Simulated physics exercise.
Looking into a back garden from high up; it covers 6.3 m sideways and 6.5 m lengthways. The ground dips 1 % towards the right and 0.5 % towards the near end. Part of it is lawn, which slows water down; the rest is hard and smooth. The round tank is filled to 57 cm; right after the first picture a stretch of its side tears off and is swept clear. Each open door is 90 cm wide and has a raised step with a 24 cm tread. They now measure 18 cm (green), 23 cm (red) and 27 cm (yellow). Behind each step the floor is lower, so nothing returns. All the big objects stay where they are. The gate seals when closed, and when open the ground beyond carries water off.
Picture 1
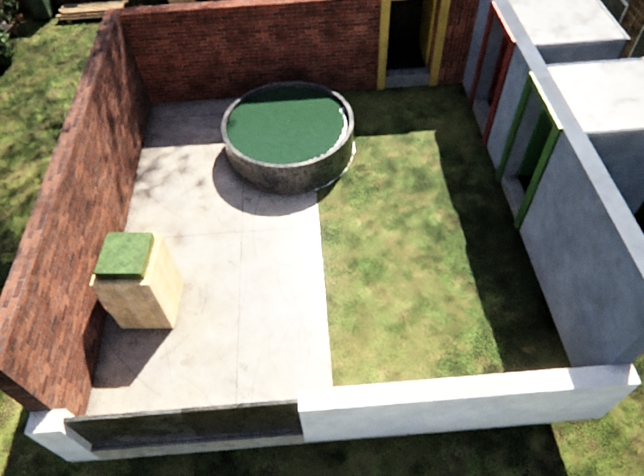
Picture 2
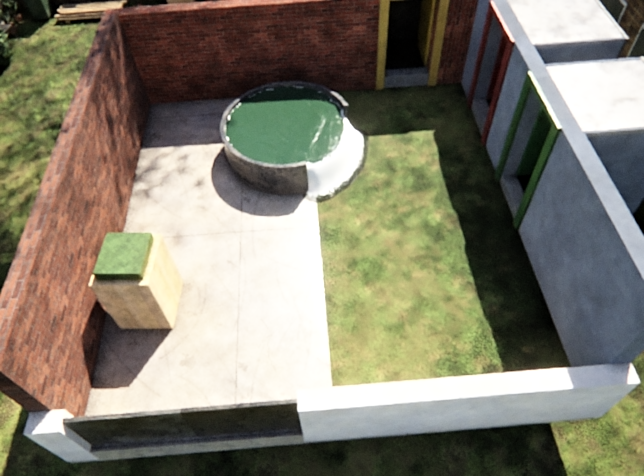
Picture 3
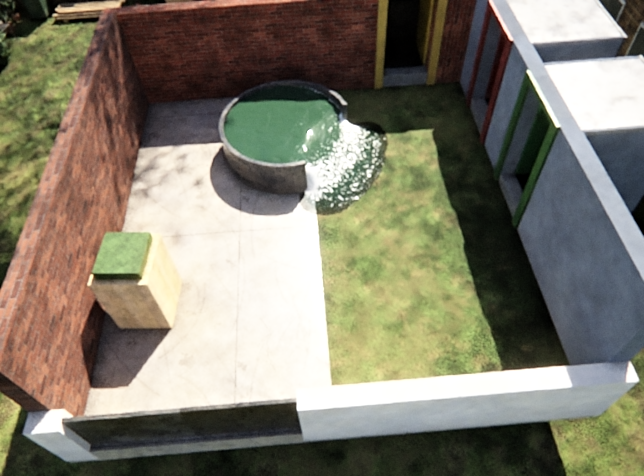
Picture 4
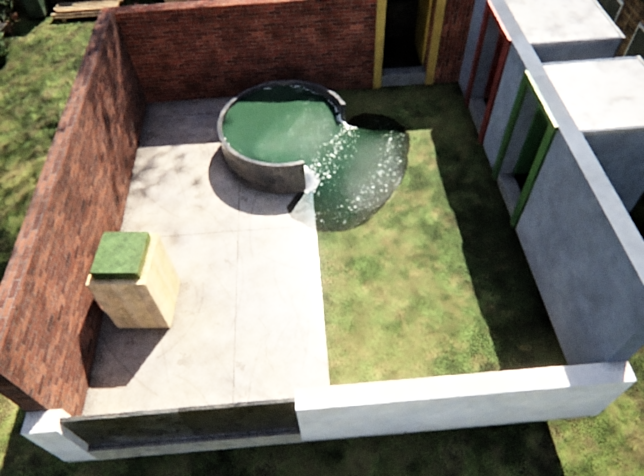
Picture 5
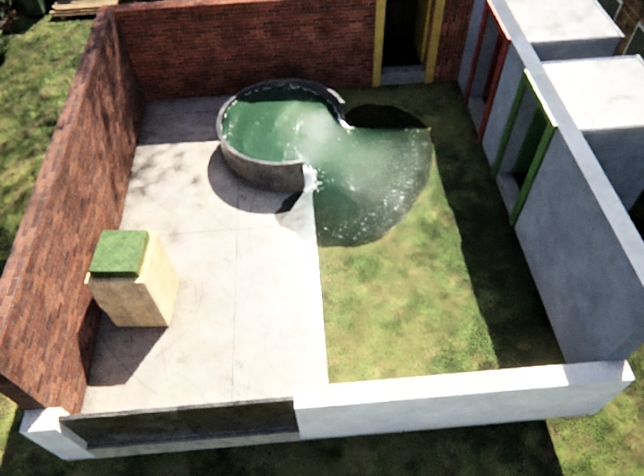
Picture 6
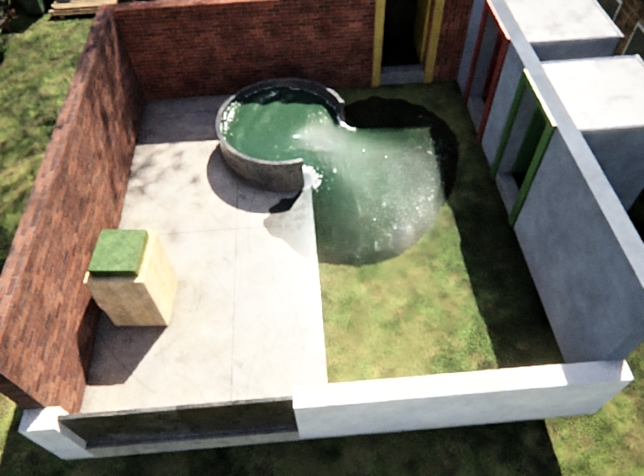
In a walled garden, a round tank of green water split open on its right side, and the water gushed out, foaming and spreading in a widening pool across the grass.
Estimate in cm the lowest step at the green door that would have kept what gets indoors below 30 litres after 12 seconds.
Some 15 cm above the ground.
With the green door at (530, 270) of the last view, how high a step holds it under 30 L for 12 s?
Roughly 9.5 cm.
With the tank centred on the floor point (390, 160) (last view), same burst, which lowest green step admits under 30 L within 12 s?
Then roughly 30 cm.
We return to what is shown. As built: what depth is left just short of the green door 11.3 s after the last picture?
Some 8.0 cm.
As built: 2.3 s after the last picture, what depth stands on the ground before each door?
Depths in cm: Green 19, red 14, yellow 6.
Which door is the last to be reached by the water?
The yellow one.
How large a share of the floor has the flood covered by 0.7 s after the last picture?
Some 30 per cent of it.
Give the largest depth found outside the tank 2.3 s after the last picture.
Roughly 19 cm.
Then, 0.7 s after the last picture water covers 30 % of the floor, deepest (24 cm) near (345, 164); 6 cm at the green door, 0 litres in over its 18 cm step.
Then, 2.3 s after the last picture water covers 45 % of the floor, deepest (19 cm) near (451, 86); 19 cm at the green door, 12 litres in over its 18 cm step.
Then, 11.3 s after the last picture water covers 95 % of the floor, deepest (10 cm) near (549, 391); 8 cm at the green door, 14 litres in over its 18 cm step.
At the green door as built, the water peaked near 25 cm, 1.1 s after the last picture.
Run again over the same 12 s with other heights there, 53 litres in over 12.5 cm, 19 litres over 17 cm. The limit of 30 litres is kept from about 15 cm up.
